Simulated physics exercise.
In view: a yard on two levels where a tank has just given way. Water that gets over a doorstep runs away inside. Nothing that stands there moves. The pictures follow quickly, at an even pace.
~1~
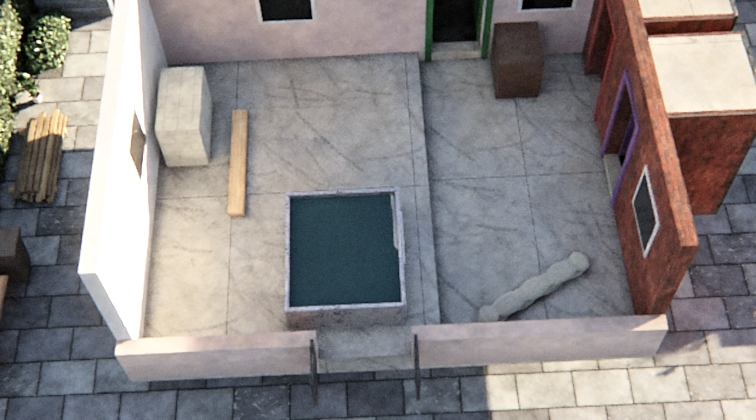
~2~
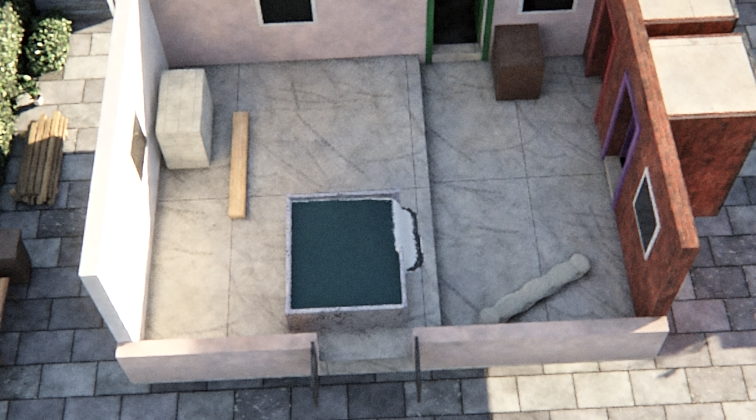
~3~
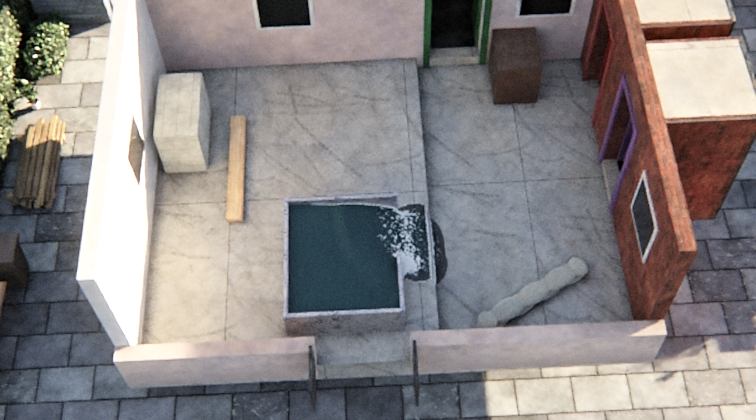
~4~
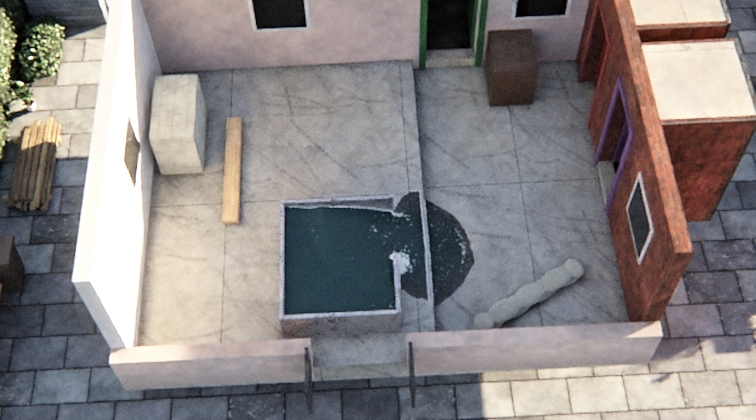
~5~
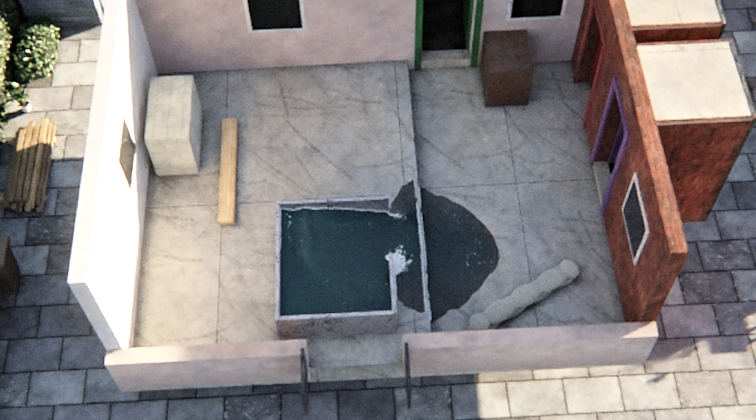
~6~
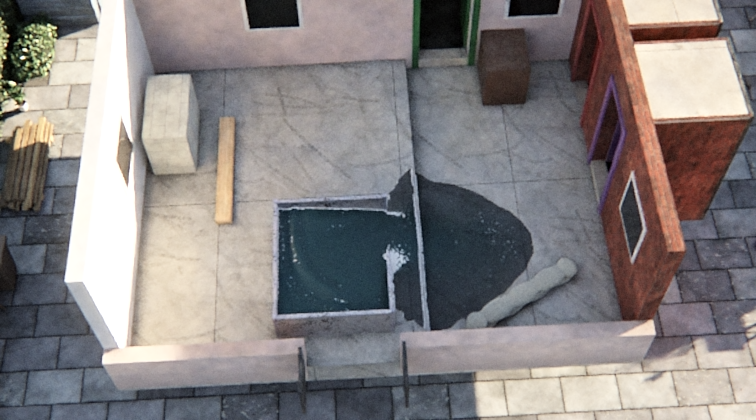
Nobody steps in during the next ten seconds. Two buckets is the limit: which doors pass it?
In the end: The purple door takes more than that; the green door stays under that; the red door takes more than that.
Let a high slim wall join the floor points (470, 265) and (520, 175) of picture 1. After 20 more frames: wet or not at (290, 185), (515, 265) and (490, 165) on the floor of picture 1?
One after the other: Clear, covered, under water.
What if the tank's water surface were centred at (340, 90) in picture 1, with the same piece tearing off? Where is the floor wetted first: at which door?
First comes the green one.
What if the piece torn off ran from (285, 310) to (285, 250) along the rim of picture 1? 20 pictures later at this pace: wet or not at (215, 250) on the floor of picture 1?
At that place: Wet.
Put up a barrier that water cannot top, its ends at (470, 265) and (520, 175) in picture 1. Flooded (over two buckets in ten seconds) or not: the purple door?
Purple holds.
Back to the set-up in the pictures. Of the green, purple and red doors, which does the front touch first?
The purple one.
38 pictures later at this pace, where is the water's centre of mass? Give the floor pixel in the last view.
I would point to (461, 217).
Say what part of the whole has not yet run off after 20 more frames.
Near 96 in a hundred.
A moment on, water covers 20 % of the floor; the purple door wet at the sill, nothing in, the green door not reached, the red door not reached.
Next, water covers 30 % of the floor; the purple door under two buckets in, the green door not reached, the red door wet at the sill, nothing in.
Then, water covers 40 % of the floor; the purple door over two buckets in, the green door wet at the sill, nothing in, the red door under two buckets in.
Later, water covers 40 % of the floor; the purple door over two buckets in, the green door wet at the sill, nothing in, the red door far over two buckets in.
In the end, water covers 45 % of the floor; the purple door over two buckets in, the green door wet at the sill, nothing in, the red door far over two buckets in.
